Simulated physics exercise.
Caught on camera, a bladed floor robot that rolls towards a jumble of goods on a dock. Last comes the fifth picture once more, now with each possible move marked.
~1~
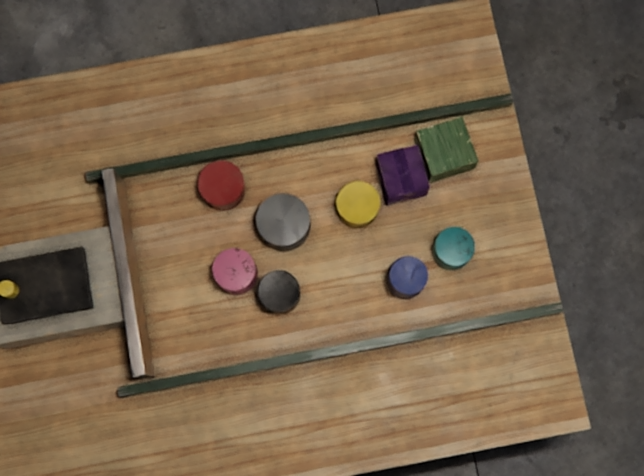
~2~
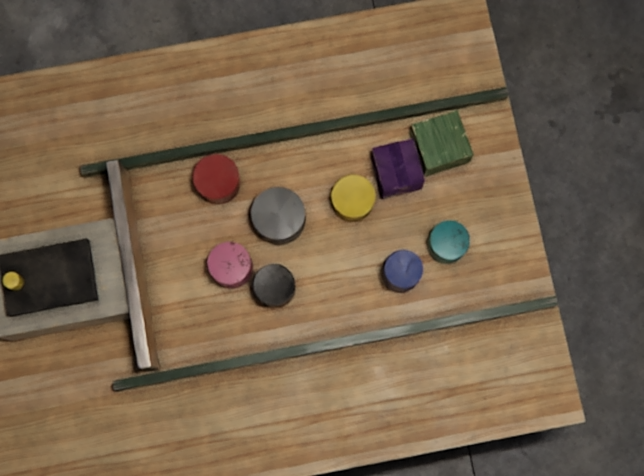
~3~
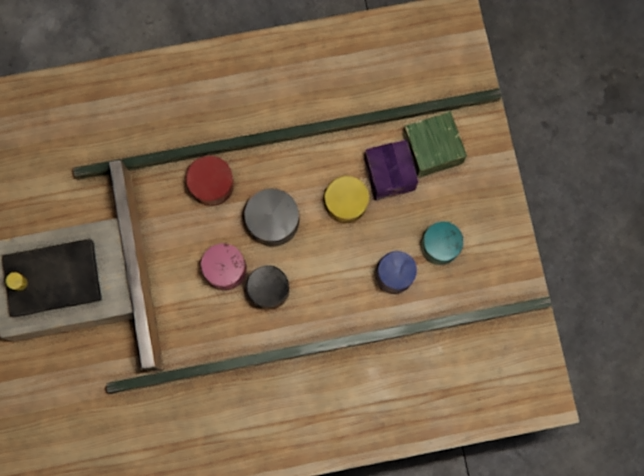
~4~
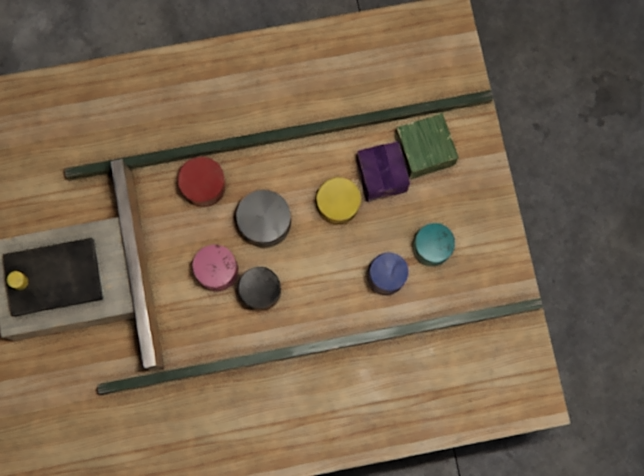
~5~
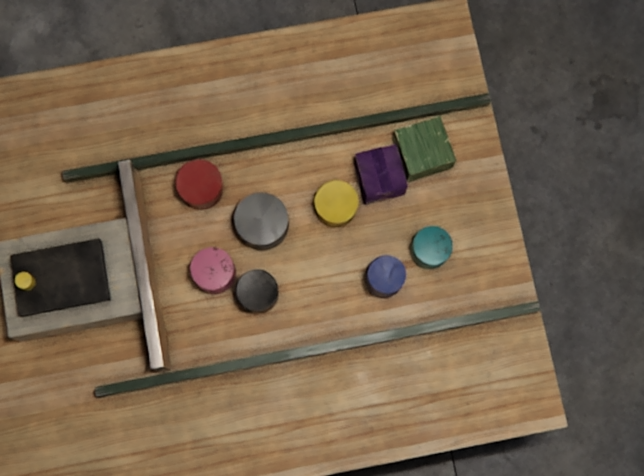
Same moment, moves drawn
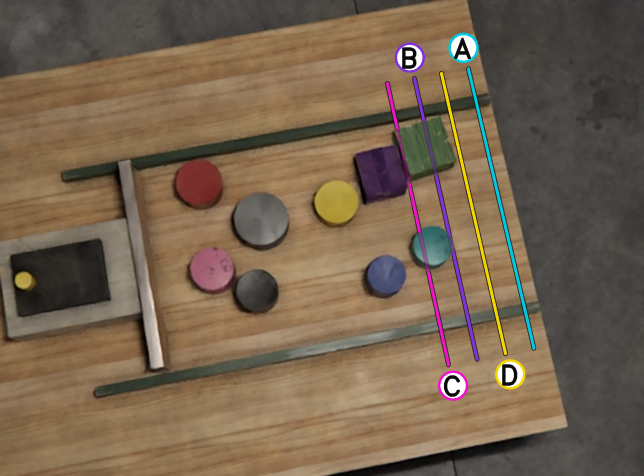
A low grey robot with a dark top, a yellow knob and a wide upright blade sits at the left of a wooden dock, seen from high above. Between two green rails lie red, grey, pink, black, yellow, blue and turquoise canisters, with purple and green boxes at upper right. The robot creeps rightward towards the untouched goods as the view drifts slightly, shifting the dock left.
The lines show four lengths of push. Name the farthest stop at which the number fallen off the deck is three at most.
B.
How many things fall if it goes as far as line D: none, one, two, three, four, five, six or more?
In all, five.
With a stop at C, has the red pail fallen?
No.
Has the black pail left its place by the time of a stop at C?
By then, yes.
On the marked copy, A at (500, 205); B at (445, 215); C at (417, 220); D at (473, 210).
Following B. Soon after the start, robot (180, 255); red pail (269, 168); black pail (292, 302).
Later, robot (292, 234); green crate (453, 142); turquoise canister (467, 258).
In the end, robot (375, 218); turquoise canister over the edge; purple box over the edge; two fallen.
As for the rest, A drops nine; C is within the limit but short; D drops five.
